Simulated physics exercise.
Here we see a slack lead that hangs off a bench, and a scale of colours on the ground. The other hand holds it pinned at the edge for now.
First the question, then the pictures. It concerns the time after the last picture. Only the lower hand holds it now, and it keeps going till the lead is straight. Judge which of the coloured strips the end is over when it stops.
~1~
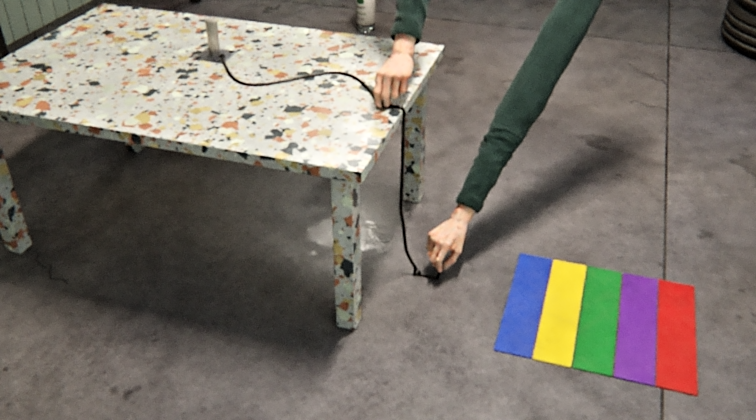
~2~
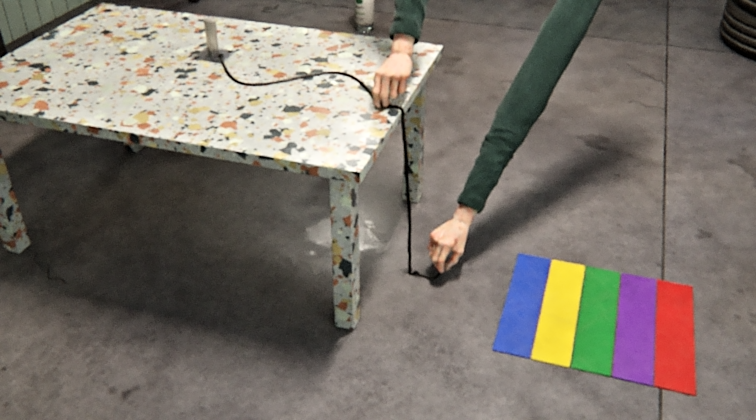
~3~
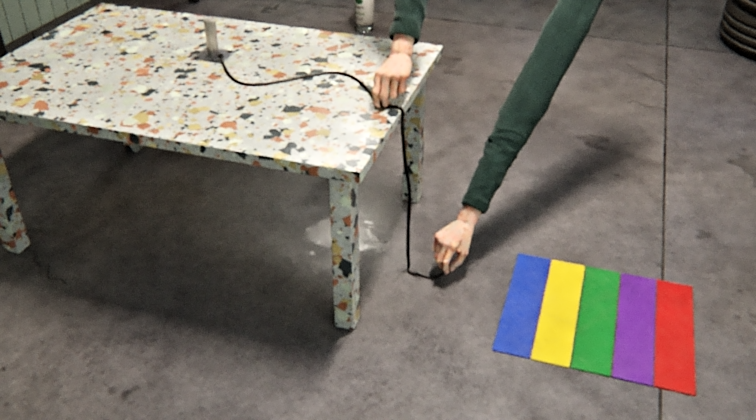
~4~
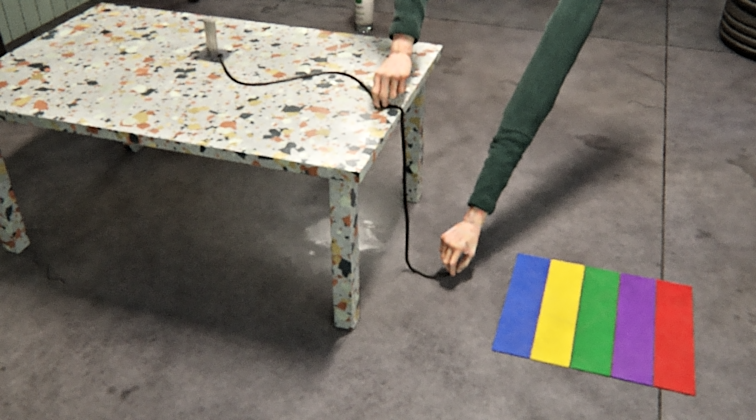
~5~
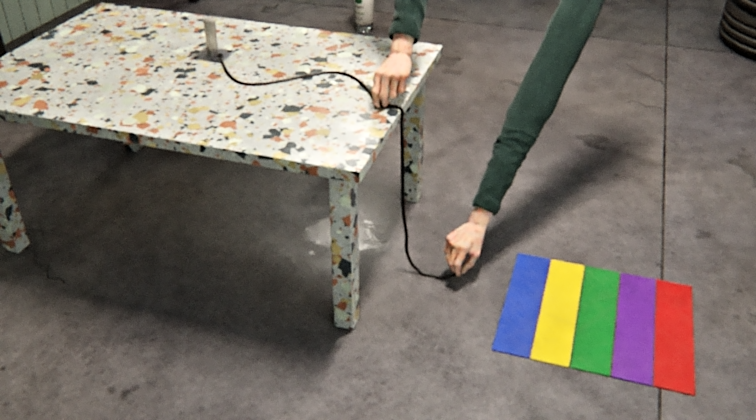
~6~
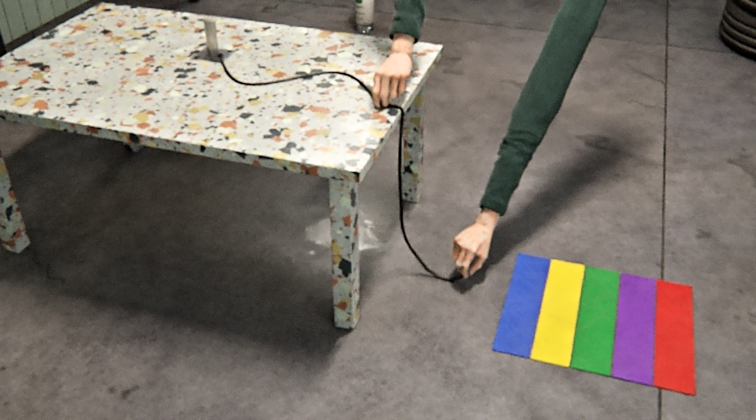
It is over the purple strip.
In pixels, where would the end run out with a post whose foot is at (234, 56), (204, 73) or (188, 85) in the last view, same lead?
Going through the tries, you get (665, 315), then (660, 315), then (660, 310).
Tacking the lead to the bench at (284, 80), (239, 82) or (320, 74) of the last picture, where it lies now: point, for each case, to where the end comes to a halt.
Try by try, around (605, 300), (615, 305) and (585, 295).
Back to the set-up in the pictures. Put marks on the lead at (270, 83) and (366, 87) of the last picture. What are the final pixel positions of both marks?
Around (304, 76); the other one around (407, 106).
Soon after, end near (564, 293); over yellow.
After that, end near (613, 303); over green.
At the stop, end near (642, 309); over purple. It gets as far as the purple strip.
